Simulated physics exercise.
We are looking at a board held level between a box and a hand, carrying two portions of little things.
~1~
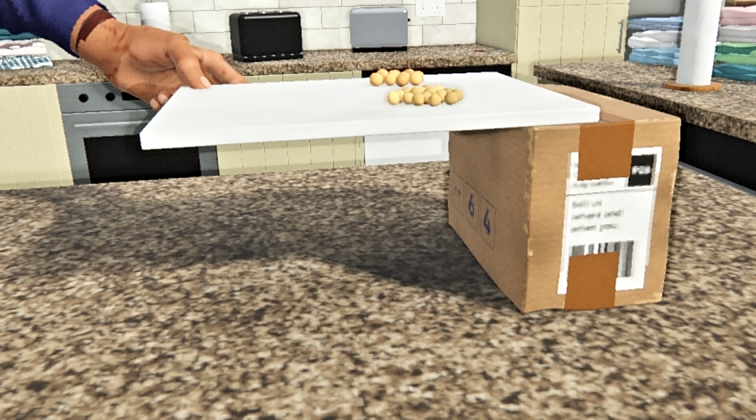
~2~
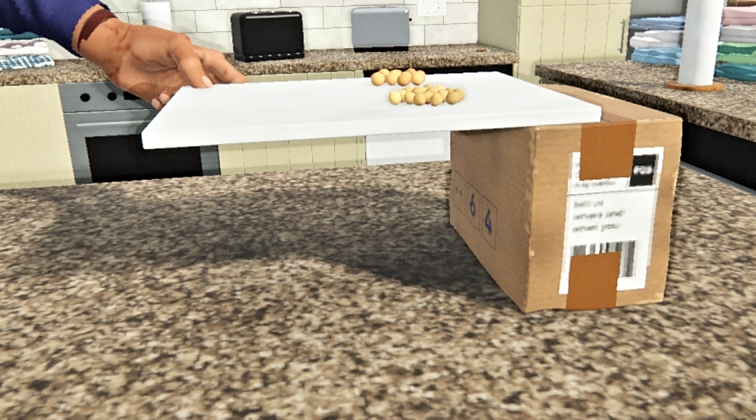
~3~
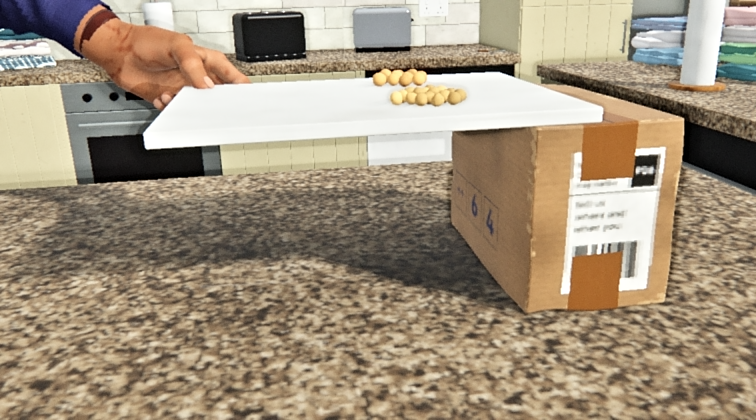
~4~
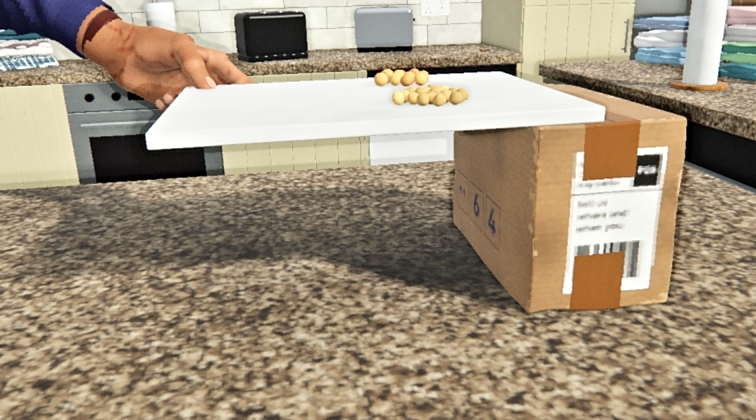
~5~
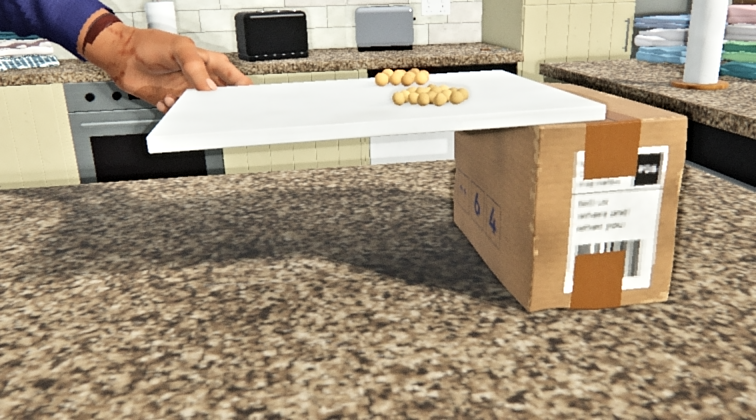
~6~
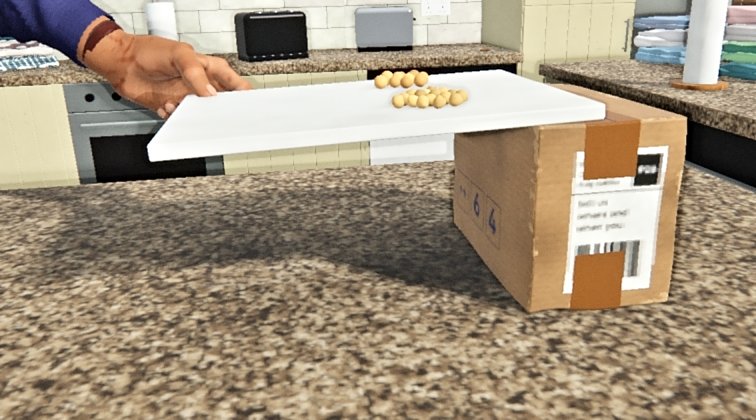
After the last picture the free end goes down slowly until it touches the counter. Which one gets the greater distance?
Background group.
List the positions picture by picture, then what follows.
The first frame shows held end of the board at (158, 138), level; box at (543, 182), tall, over half the board's length; near lot at (431, 95), a few dried chickpeas; far lot at (404, 78), a few round wooden beads.
The second frame shows held end of the board at (159, 137), level; far lot at (406, 78).
The third frame shows held end of the board at (161, 138), level; near lot at (434, 95).
The fourth frame shows held end of the board at (163, 138), level; far lot at (409, 78).
The fifth frame shows held end of the board at (164, 141), down by 1°; near lot at (436, 94).
The sixth frame shows held end of the board at (165, 149), down by 2°; box at (548, 181); near lot at (436, 96), not moving; far lot at (409, 80), not moving.
Then, 0.50 s past the last view, board sloping at 15°; near lot all still on the board; far lot all still on the board.
Then, 1.03 s past the last view, board sloping at 31°; near lot all still on the board; far lot mostly up to a board's length out.
Then, 1.66 s past the last view, board resting at 35°; near lot mostly less than half a board's length out; far lot mostly one to two board lengths out.
Finally, board resting at 35°; near lot mostly less than half a board's length out; far lot mostly more than two board lengths out, about a third gone off the counter; the far lot has gone farther.
